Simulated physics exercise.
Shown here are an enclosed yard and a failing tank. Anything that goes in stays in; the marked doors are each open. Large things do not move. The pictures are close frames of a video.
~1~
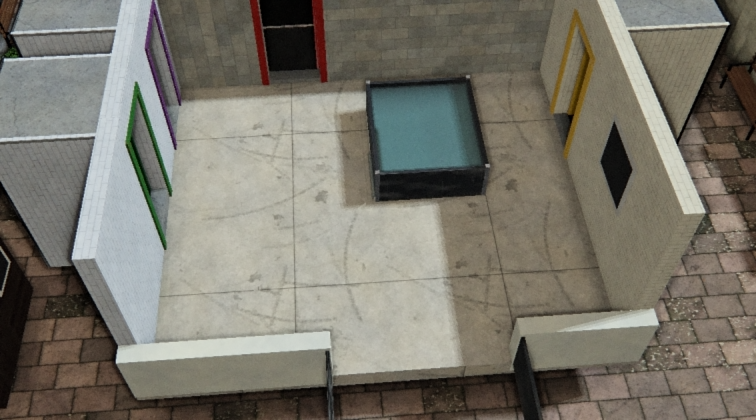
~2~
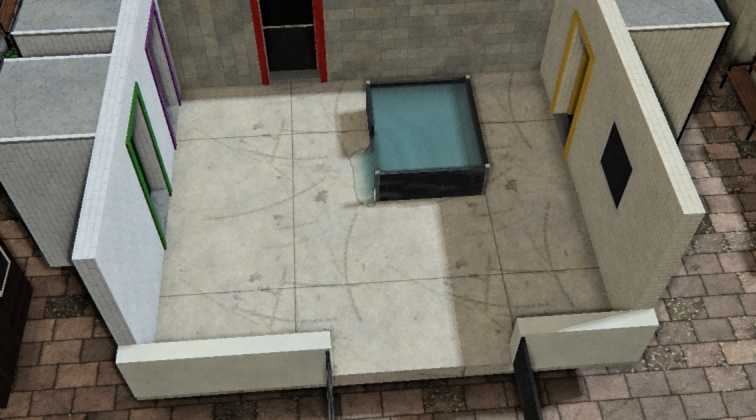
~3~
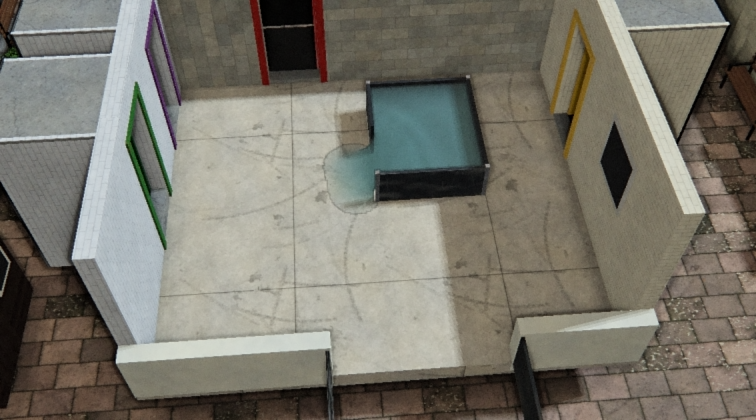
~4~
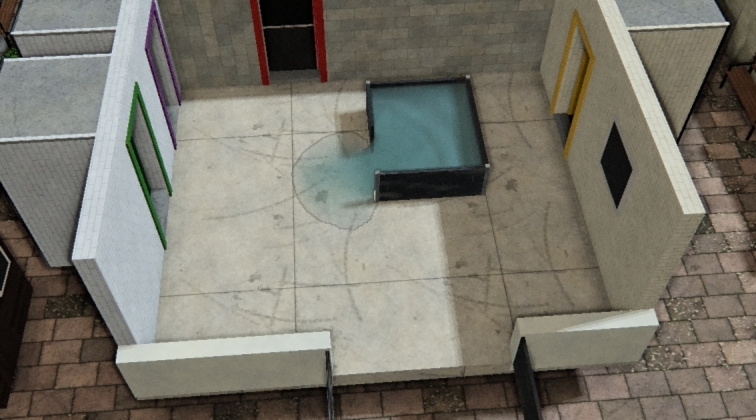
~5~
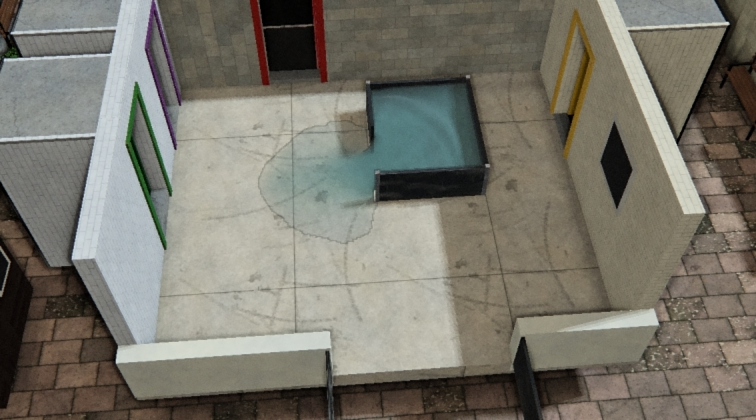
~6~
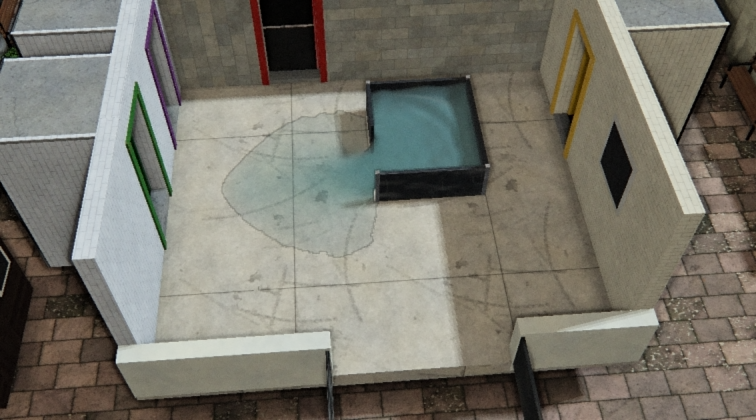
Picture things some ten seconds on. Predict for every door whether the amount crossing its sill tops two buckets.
My prediction: I expect the green door to stay within two buckets; I expect the purple door to go over the limit; I expect the yellow door to stay within two buckets; I expect the red door to stay within two buckets.
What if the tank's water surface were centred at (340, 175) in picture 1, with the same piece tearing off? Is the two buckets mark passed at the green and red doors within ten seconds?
I'd say the green one runs past the limit and the red one remains below.
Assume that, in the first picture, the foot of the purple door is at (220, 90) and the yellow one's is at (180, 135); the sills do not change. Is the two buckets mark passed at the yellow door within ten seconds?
Result - yellow: Crosses the limit.
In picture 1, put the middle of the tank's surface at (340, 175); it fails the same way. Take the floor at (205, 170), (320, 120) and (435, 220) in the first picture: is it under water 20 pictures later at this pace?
Points in order: Inundated; not reached; not reached.
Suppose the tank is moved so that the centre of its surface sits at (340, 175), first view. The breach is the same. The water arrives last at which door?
It would be the yellow door.
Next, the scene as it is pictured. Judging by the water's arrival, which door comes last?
The yellow one.
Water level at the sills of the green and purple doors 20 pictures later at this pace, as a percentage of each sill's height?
In order: Roughly 60 % and 240 %.
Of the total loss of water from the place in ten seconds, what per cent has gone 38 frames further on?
By my reckoning, 55 %.
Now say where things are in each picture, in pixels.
The first picture shows the open tank at (425, 127) is whole and still.
In the second picture, the front is at (368, 201), out from the gap at (377, 166).
In the third picture, the front is at (331, 160), out from the gap at (377, 168).
In the fourth picture, water pours out at (377, 168) and has run to (298, 170).
In the fifth picture, water pours out at (377, 168) and has run to (264, 184).
In the sixth picture, the front is at (229, 192), out from the gap at (377, 168).
A moment on, water covers 30 % of the floor; the green door wet at the sill, nothing in, the purple door not reached, the yellow door not reached, the red door not reached.
Next, water covers 40 % of the floor; the green door wet at the sill, nothing in, the purple door under two buckets in, the yellow door not reached, the red door wet at the sill, nothing in.
Then, water covers 40 % of the floor; the green door wet at the sill, nothing in, the purple door over two buckets in, the yellow door not reached, the red door wet at the sill, nothing in.
Later, water covers 75 % of the floor; the green door wet at the sill, nothing in, the purple door far over two buckets in, the yellow door not reached, the red door wet at the sill, nothing in.
In the end, water covers 95 % of the floor; the green door wet at the sill, nothing in, the purple door far over two buckets in, the yellow door wet at the sill, nothing in, the red door wet at the sill, nothing in.
